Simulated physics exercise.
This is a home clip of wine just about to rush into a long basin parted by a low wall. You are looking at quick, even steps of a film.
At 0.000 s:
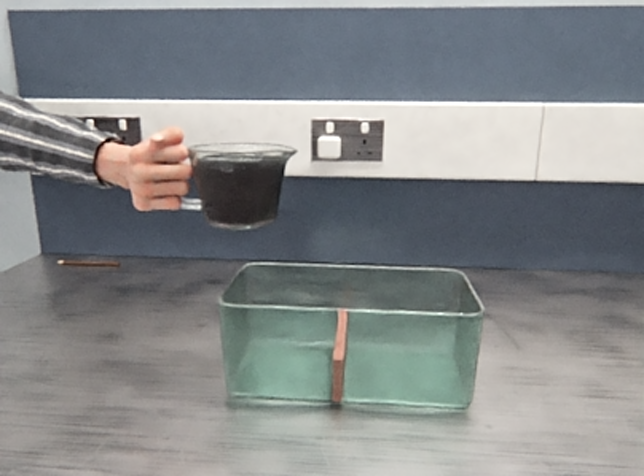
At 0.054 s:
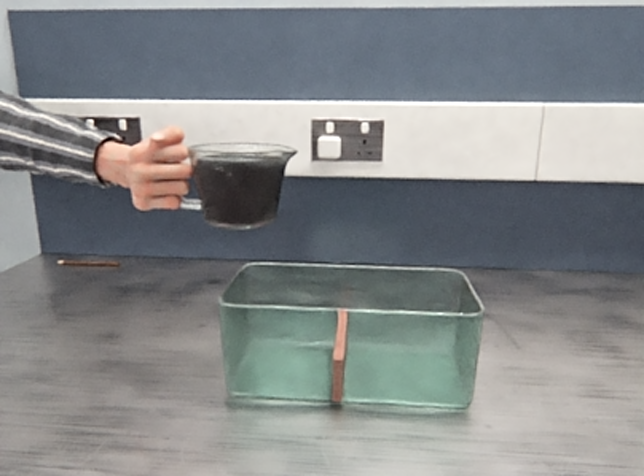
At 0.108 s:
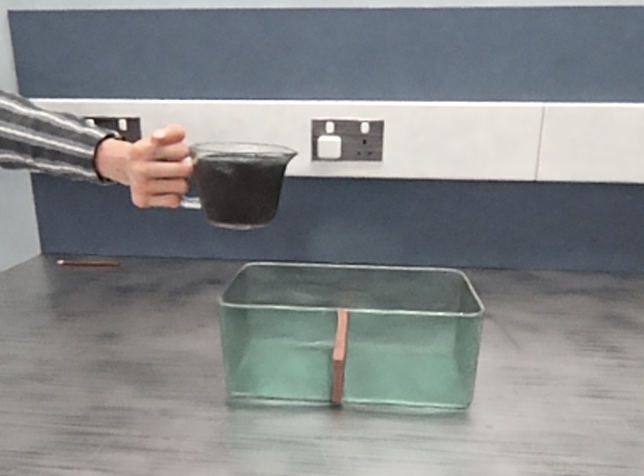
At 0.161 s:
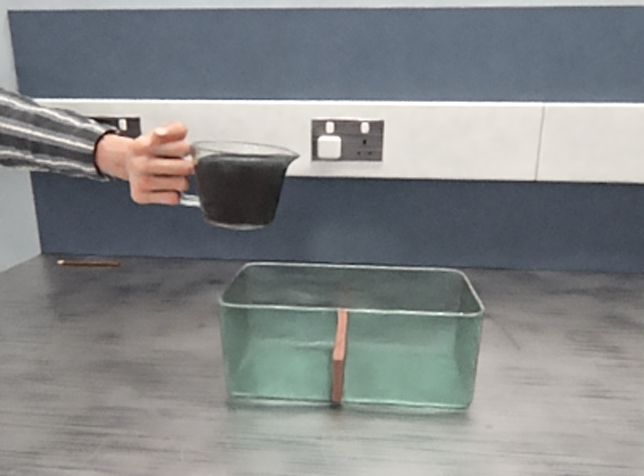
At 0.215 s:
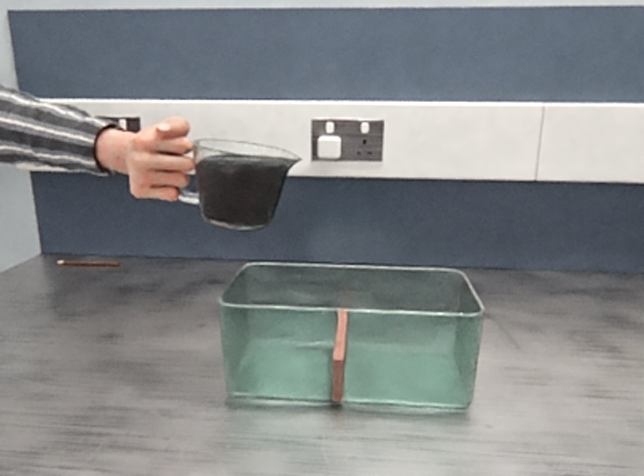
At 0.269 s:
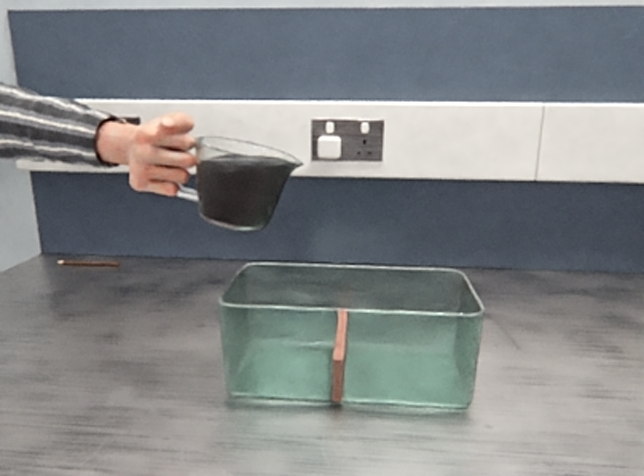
On a grey tabletop, a hand in a striped sleeve held a glass jug of dark wine above a long, divided glass basin, keeping it nearly level before tilting it slightly to the right.
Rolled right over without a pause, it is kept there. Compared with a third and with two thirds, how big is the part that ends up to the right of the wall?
I expect the share right of the wall to be at least a third but at most two thirds.
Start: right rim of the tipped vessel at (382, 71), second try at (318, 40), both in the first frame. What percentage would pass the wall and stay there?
The first start yields 80 per cent, the second 85 per cent.
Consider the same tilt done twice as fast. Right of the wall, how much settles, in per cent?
About 30 in a hundred.
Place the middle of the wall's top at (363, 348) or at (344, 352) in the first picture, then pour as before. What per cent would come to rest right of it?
About 15 % for the first and about 55 % for the second.
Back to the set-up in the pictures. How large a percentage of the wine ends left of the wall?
Roughly 50 in a hundred.
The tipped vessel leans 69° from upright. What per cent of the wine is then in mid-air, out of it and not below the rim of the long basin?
Share in flight: Approx. 25 %.
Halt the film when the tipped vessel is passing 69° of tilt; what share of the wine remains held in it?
Some 55 per cent has not yet come out.
By 0.73 s the tilt is 69° and 57 per cent is still to pour, 3 is left of the wall and 17 right of it.
By 1.07 s the tilt is 108° and 4 per cent is still to pour, 41 is left of the wall and 49 right of it.
By 1.42 s the tilt is 117° and 0 per cent is still to pour, 49 is left of the wall and 50 right of it.
By 1.80 s the tilt is 117° and 0 per cent is still to pour, 49 is left of the wall and 50 right of it.
At rest 49 per cent lies left of the wall, 50 right of it and 1 outside.
